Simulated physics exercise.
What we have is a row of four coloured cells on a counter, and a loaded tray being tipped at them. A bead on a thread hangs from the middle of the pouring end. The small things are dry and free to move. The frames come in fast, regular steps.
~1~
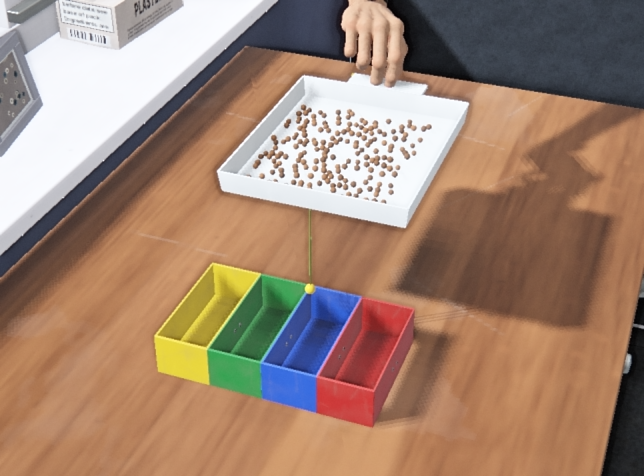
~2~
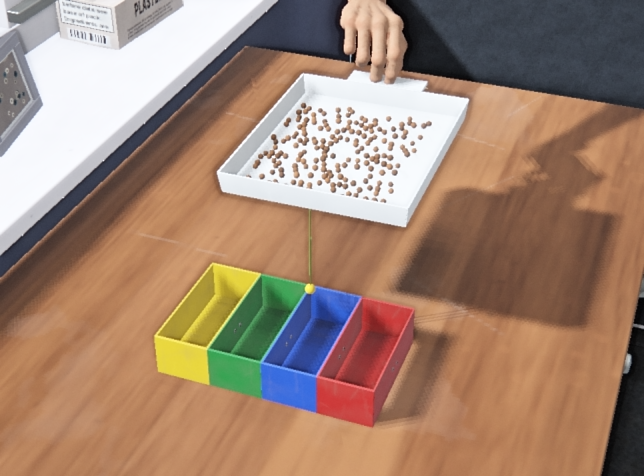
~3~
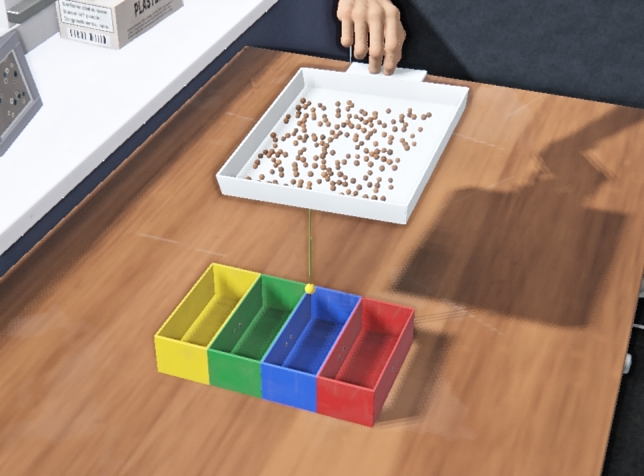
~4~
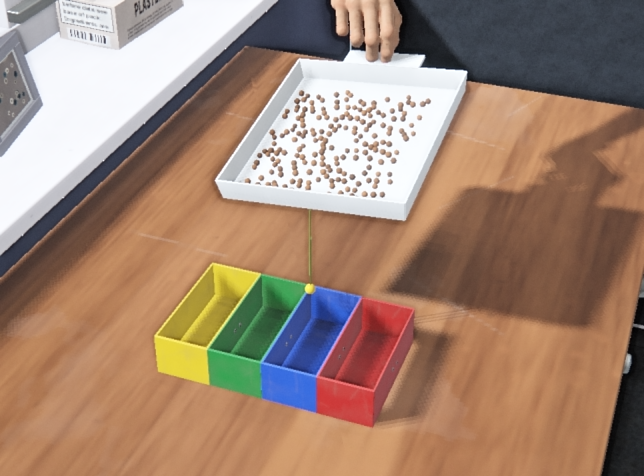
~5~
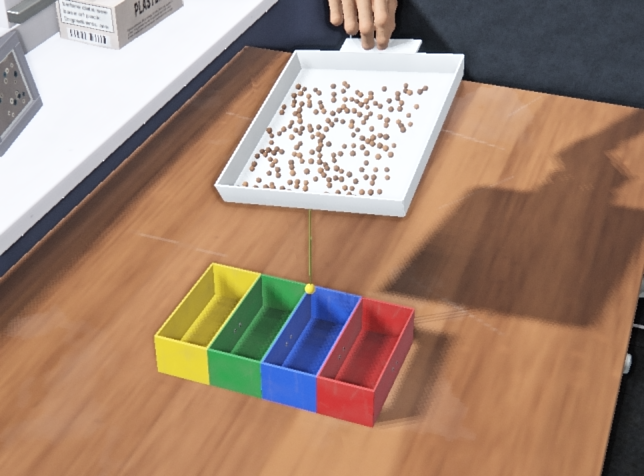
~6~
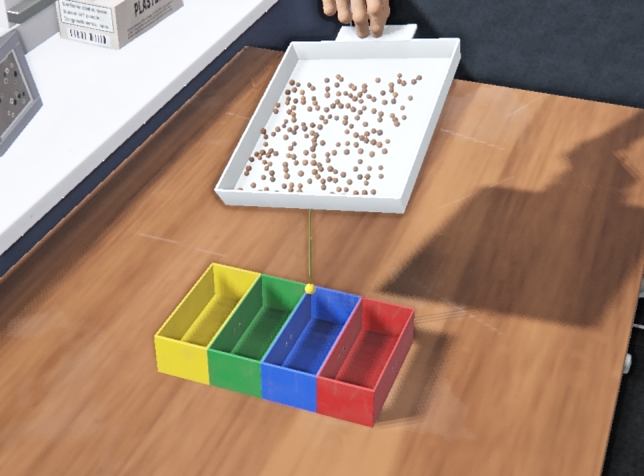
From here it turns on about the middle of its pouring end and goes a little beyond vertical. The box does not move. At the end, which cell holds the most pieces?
Fullest: The yellow cell.
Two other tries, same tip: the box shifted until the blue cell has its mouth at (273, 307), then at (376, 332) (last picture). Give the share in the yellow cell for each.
First some 0, then 10 per cent.
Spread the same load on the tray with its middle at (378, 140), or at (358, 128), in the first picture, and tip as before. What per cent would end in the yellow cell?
Roughly 80 per cent, and 90 per cent.
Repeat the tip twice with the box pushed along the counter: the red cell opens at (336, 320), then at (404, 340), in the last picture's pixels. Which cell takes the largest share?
First that green cell, then the cell in yellow.
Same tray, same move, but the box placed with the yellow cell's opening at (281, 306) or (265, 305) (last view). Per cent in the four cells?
About 0 and 10 per cent.
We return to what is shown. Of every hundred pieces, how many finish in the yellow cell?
Near 80 %.
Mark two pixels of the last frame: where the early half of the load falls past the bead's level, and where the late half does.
At about (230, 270), then at (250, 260).
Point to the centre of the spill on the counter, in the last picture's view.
At about (251, 273).
Soon, tray tipped steeply; nearly all on the tray; a stray few in the yellow cell; a stray few falling or outside the box.
A while on, tray tipped past a quarter turn; about two thirds on the tray; about a quarter in the yellow cell; a stray few in the green cell; a small part falling or outside the box.
Towards the end, tray tipped past a quarter turn; most in the yellow cell; a small part in the green cell; a small part falling or outside the box.
Finally, tray tipped past a quarter turn; most in the yellow cell; a small part in the green cell; none in the red cell; none in the blue cell; a small part outside the box.
